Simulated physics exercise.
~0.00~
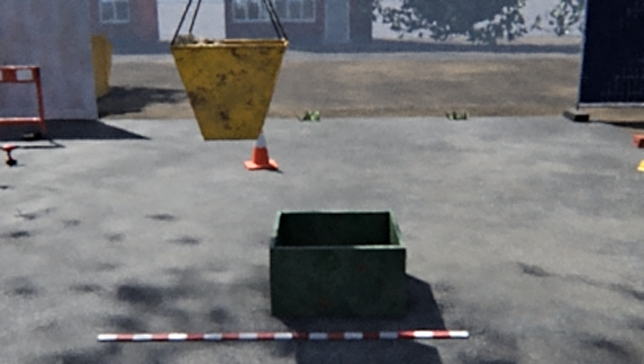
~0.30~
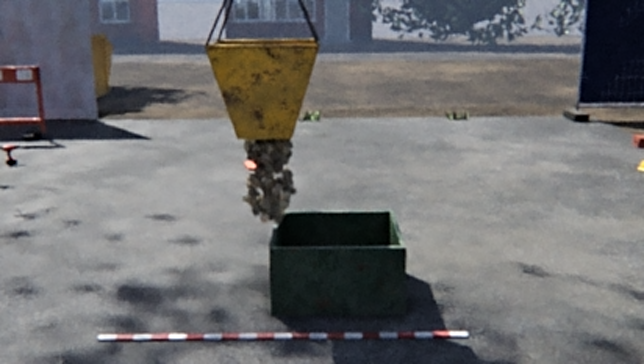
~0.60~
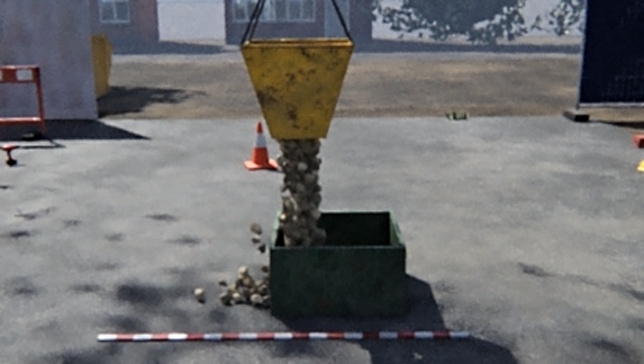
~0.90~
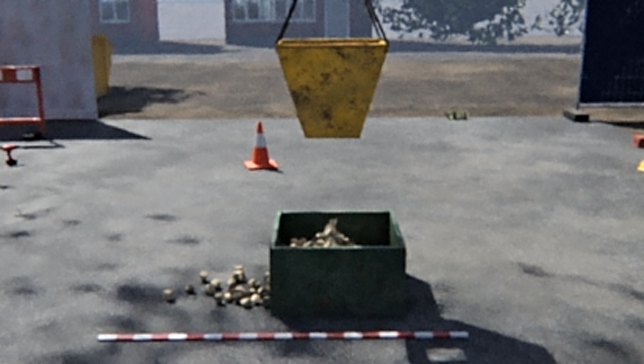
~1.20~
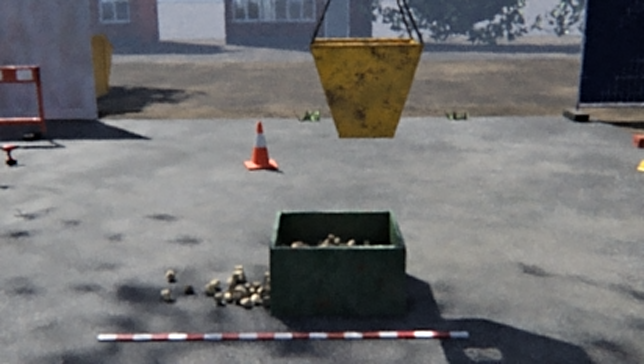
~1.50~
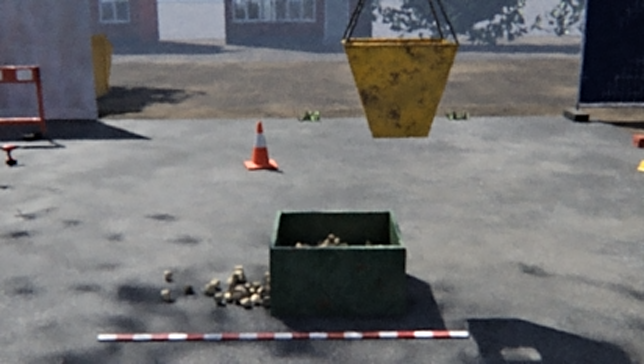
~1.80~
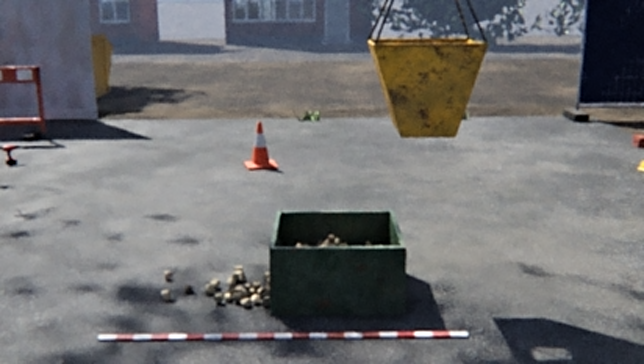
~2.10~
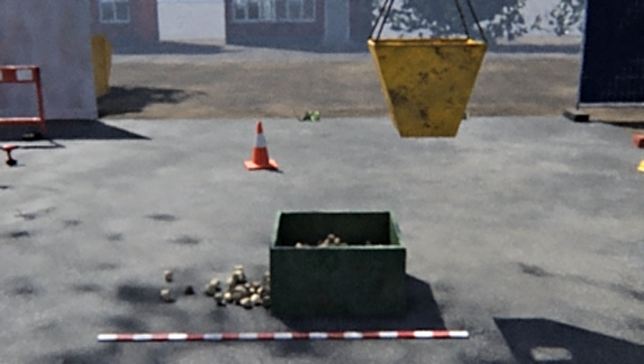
A yellow hopper moves right, dropping stones mostly into a green bin, some left beside it.
